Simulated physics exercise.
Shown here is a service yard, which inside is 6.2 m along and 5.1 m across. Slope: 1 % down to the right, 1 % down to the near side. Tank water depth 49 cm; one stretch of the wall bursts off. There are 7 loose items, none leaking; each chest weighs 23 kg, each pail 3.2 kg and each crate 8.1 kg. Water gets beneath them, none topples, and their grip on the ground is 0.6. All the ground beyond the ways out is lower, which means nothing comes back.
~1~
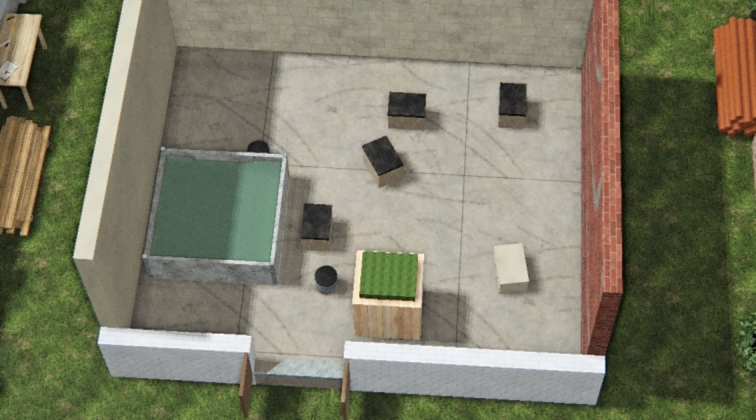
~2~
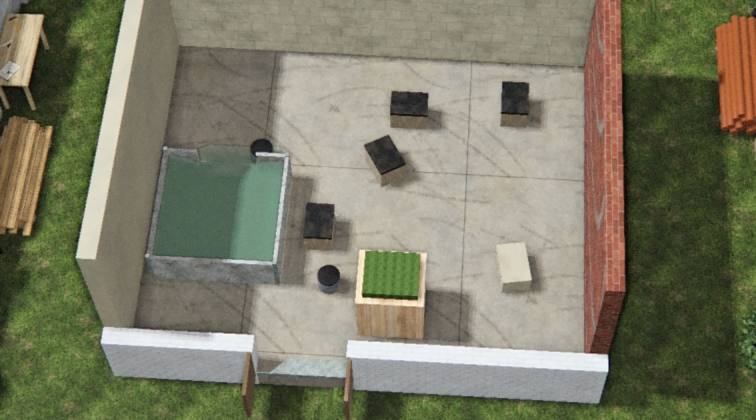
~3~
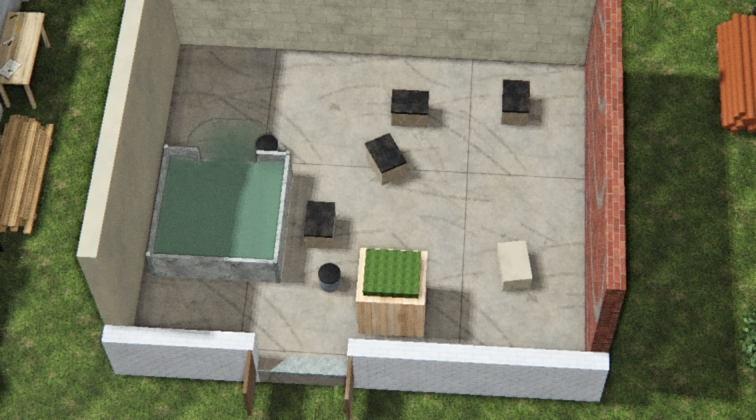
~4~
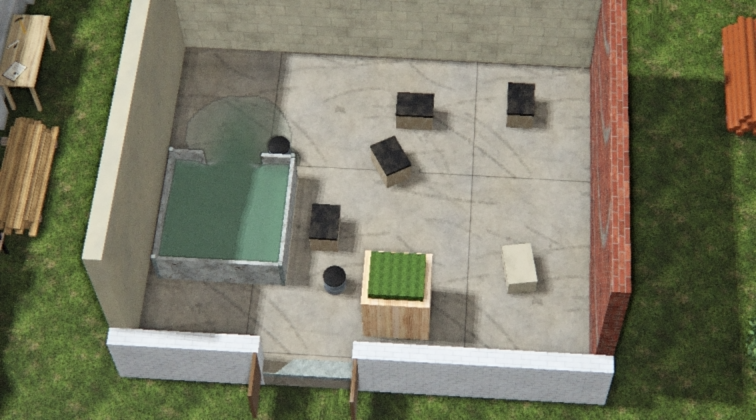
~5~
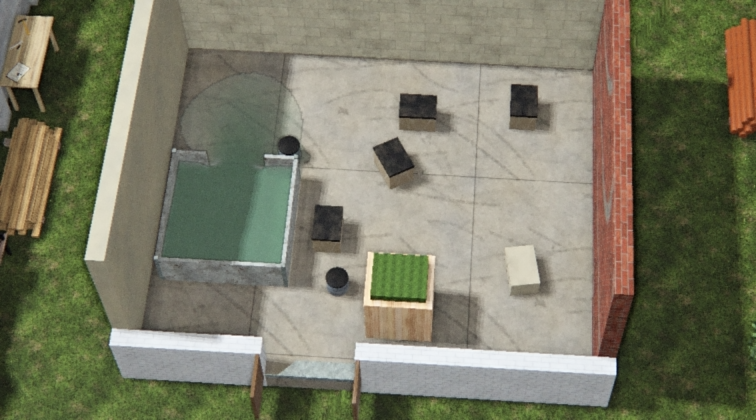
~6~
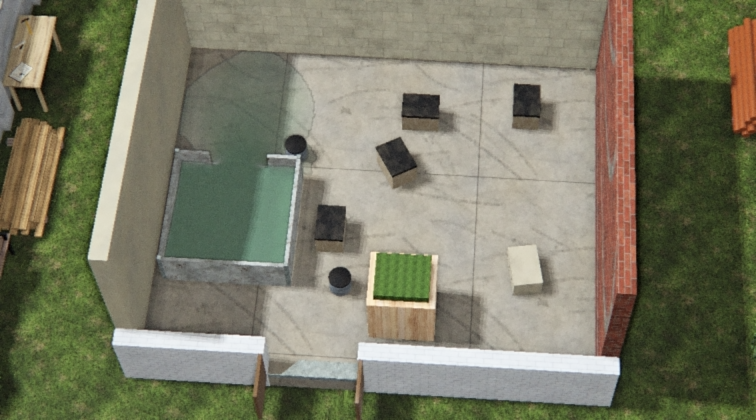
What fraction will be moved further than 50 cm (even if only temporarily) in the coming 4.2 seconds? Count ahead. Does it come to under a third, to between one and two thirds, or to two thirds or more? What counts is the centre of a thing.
Under a third.
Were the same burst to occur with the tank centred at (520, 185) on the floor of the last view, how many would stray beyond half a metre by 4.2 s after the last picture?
Count: 1.
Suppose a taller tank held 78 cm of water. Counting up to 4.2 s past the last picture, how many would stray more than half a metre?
The answer would then be 3.
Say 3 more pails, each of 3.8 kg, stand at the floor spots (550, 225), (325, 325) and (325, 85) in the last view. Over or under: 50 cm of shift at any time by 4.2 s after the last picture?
First stays inside, second stays inside, third goes beyond.
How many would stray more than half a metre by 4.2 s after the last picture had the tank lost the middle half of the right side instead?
Count: 3.
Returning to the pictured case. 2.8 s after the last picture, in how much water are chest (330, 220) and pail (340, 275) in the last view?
Some 0 cm at the first, some 0 cm at the second.
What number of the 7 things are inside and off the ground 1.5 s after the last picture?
Total: 0.
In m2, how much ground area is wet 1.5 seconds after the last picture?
About 9.5 m2 is covered.
Then, 0.4 s after the last picture 0 of 7 are over 50 cm from their spots; 0 afloat.
Then, 1.5 s after the last picture 0 of 7 are over 50 cm from their spots; 0 afloat.
Then, 2.8 s after the last picture 0 of 7 are over 50 cm from their spots; 0 afloat.
Then, 4.2 s after the last picture 0 of 7 are over 50 cm from their spots, and 0 have been at some point; 0 afloat.
